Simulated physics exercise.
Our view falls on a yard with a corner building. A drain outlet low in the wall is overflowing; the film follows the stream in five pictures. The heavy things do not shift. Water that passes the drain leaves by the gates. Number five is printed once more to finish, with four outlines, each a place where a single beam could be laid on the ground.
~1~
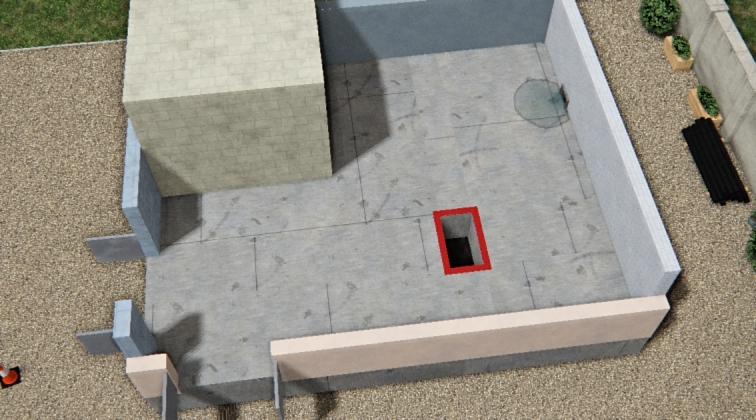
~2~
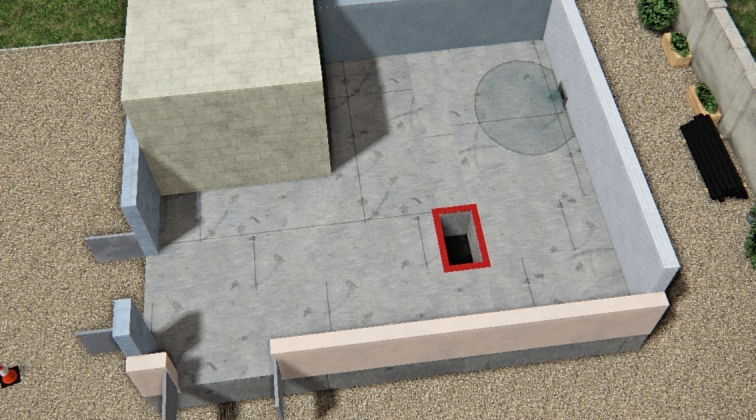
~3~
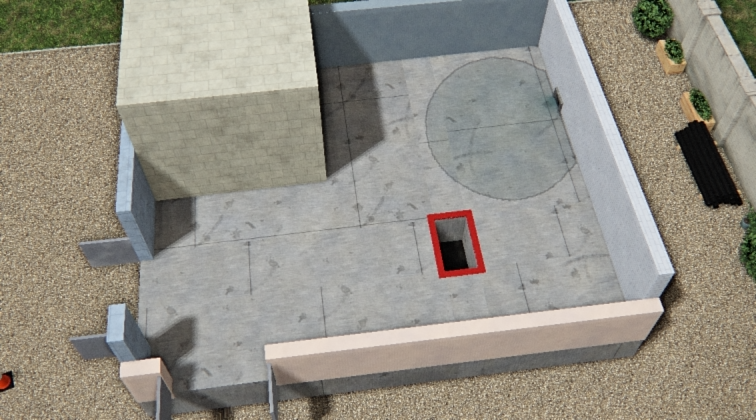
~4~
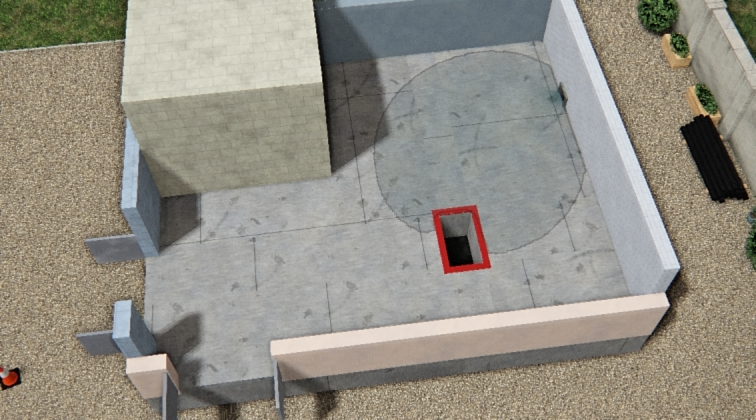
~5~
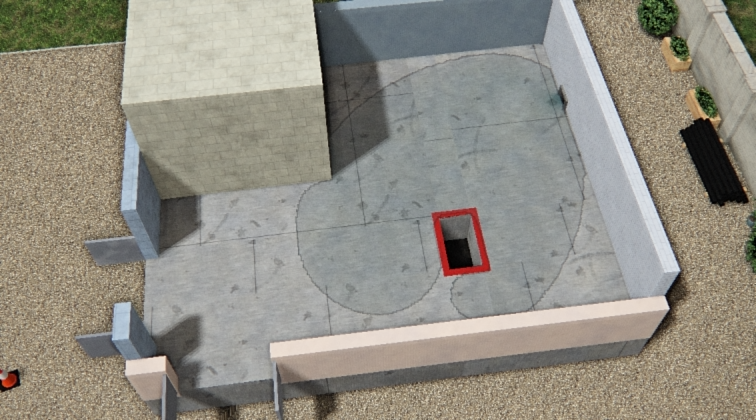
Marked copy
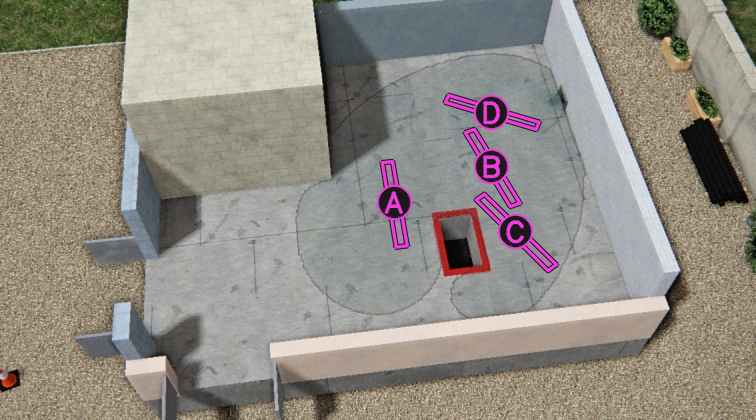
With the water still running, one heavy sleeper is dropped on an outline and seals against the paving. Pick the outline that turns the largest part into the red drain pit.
I would pick spot A.
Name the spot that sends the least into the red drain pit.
That would be B.
On the marked copy, A from (401, 246) to (387, 162); B from (469, 130) to (515, 204); C from (480, 197) to (552, 267); D from (447, 98) to (537, 125).
With A, about 36 % of the stream runs into the red drain pit, about 64 % out by the gates.
With B, about 4 % of the stream runs into the red drain pit, about 95 % out by the gates.
With C, about 14 % of the stream runs into the red drain pit, about 86 % out by the gates.
With D, about 14 % of the stream runs into the red drain pit, about 86 % out by the gates.
